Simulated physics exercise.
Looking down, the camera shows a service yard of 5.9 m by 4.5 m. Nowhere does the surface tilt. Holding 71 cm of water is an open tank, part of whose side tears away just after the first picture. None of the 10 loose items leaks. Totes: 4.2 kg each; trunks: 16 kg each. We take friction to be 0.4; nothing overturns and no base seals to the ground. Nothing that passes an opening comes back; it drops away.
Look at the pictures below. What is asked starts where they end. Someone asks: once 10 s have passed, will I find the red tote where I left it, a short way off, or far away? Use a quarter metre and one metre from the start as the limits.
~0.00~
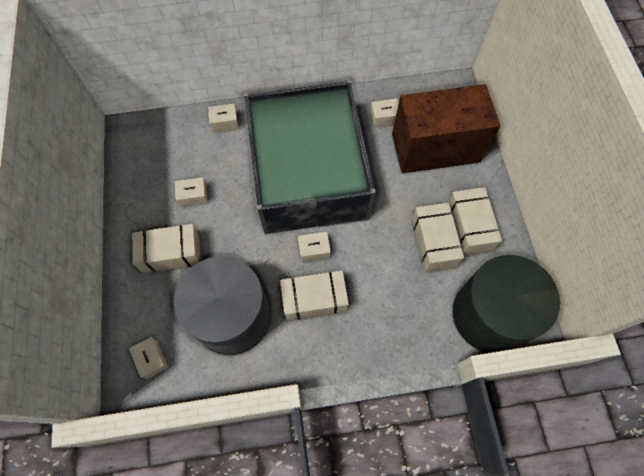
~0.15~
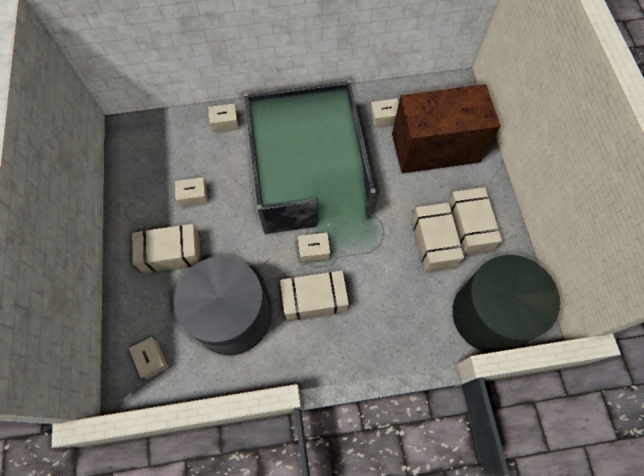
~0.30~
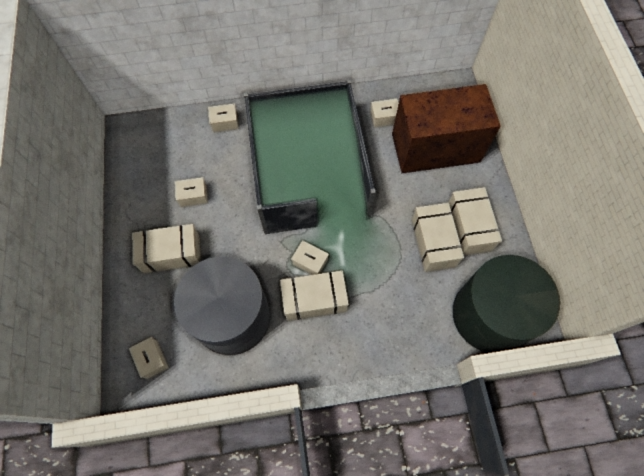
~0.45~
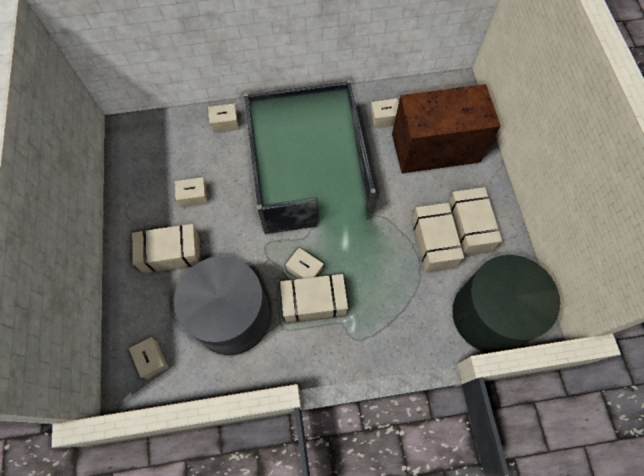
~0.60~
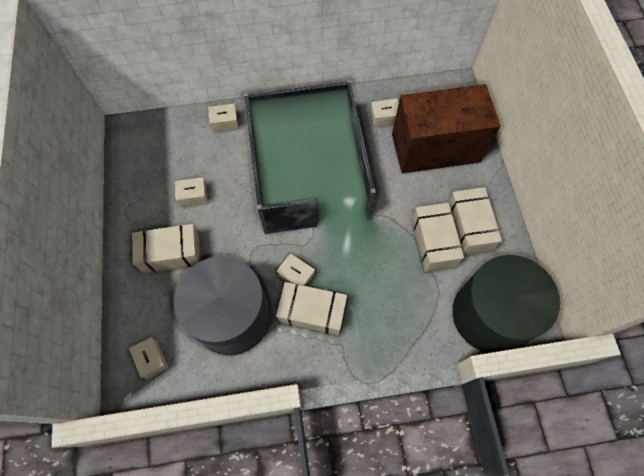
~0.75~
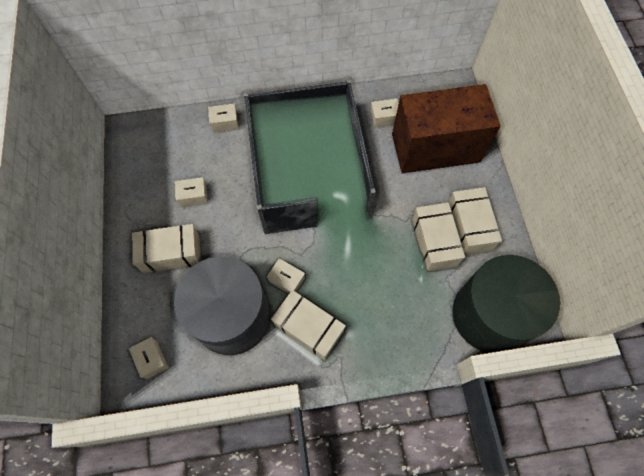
You will find it where you left it.
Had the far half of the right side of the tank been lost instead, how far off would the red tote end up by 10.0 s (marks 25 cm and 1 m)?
Under that change, the red tote covers a big distance.
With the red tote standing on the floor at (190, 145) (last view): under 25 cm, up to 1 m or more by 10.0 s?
It hardly budges.
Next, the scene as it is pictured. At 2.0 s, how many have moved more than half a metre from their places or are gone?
I count 2.
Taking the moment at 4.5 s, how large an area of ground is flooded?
Around 15 m2 of it.
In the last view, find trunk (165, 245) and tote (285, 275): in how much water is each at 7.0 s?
Around 2 cm and 3 cm.
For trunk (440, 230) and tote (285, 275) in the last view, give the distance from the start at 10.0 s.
Lab note - net shifts in turn: 30 cm; 60 cm.
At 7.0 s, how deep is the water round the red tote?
0 cm, roughly.
After 2.0 s the red tote is near (317, 95), 0.0 m from its start, aground; 0 of 10 are out; 1 afloat.
After 4.5 s the red tote is near (317, 95), 0.0 m from its start, aground; 0 of 10 are out; 0 afloat.
After 7.0 s the red tote is near (317, 95), 0.0 m from its start, aground; 0 of 10 are out; 0 afloat.
After 10.0 s the red tote is near (317, 95), 0.0 m from its start, aground; 0 of 10 are out; 0 afloat.
